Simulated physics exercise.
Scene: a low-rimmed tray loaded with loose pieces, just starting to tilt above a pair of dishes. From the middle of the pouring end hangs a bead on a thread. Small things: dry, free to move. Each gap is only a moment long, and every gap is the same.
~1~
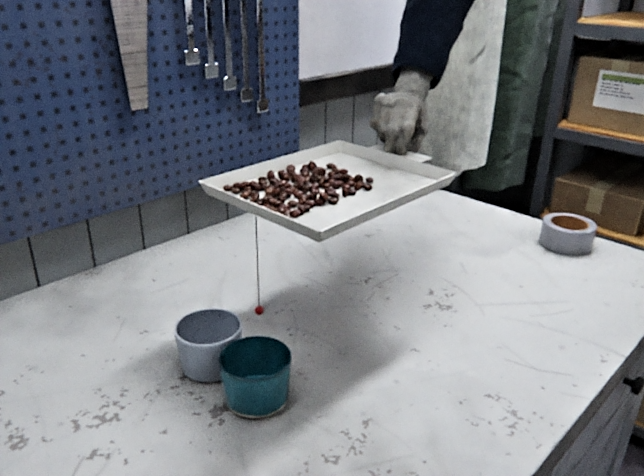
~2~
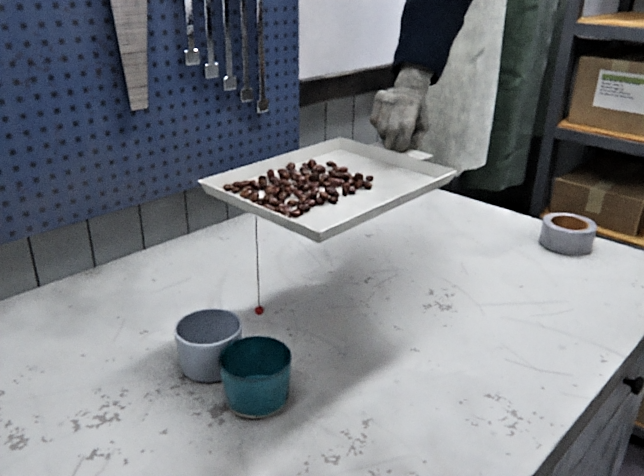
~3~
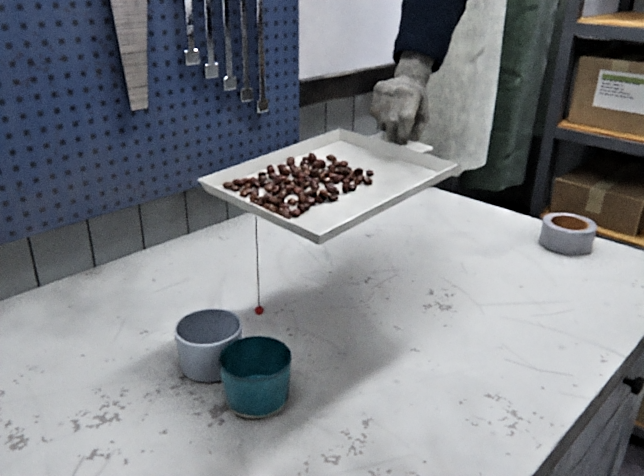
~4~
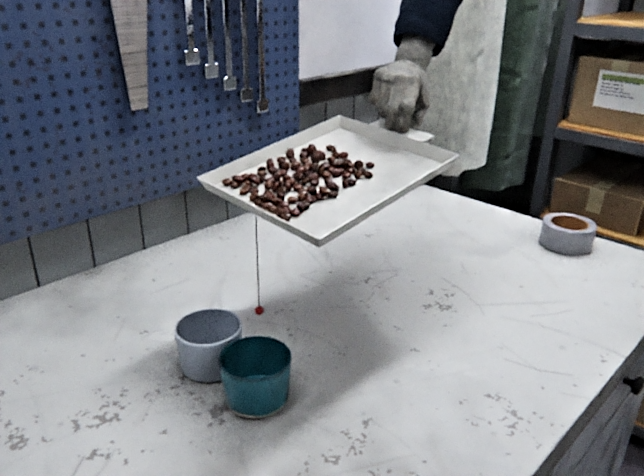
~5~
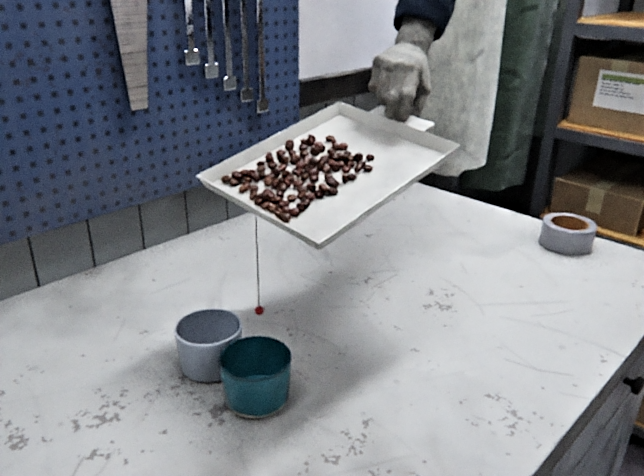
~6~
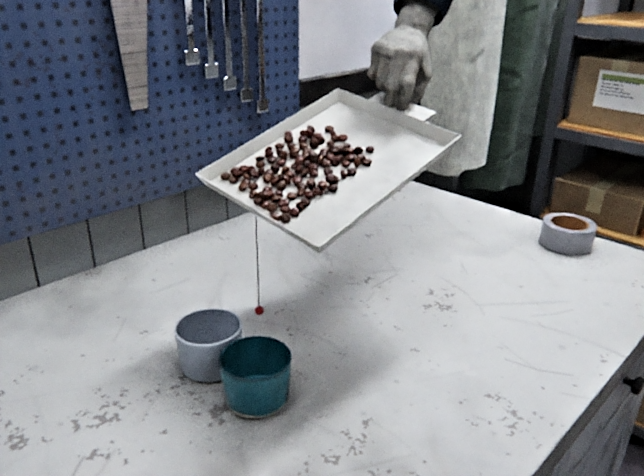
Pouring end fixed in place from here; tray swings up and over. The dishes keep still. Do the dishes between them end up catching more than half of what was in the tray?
No. The amount caught is going to be smaller than the amount missed.
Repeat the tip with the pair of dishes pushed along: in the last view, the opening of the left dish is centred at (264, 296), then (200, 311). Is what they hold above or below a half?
Taking the tries in order: A minor share, followed by a minor share.
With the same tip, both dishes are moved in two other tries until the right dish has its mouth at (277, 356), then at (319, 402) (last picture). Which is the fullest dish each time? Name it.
So: The one further right first, and the one further left second.
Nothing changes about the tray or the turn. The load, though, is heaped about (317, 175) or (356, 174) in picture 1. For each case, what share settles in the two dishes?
That would be 30 per cent, and then 20 per cent.
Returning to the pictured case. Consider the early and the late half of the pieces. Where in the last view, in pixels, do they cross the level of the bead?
First half (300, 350); second half (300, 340).
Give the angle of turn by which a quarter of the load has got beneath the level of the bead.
Approx. 80° from level.
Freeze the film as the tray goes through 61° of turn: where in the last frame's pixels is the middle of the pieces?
Centre estimate: (291, 222).
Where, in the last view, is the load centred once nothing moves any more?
The centre ends up roughly at (294, 410).
Shortly afterwards, tray tipped steeply; the bulk on the tray; only a few outside both; a little in the air.
Next, tray tipped right over; only a few on the tray; near a quarter in the right dish; only a few in the left dish; near half outside both; a little in the air.
Some moments later, tray tipped past a quarter turn; near a quarter in the right dish; only a few in the left dish; near two thirds outside both.
In the end, tray tipped past a quarter turn; near a quarter in the right dish; only a few in the left dish; near two thirds outside both.
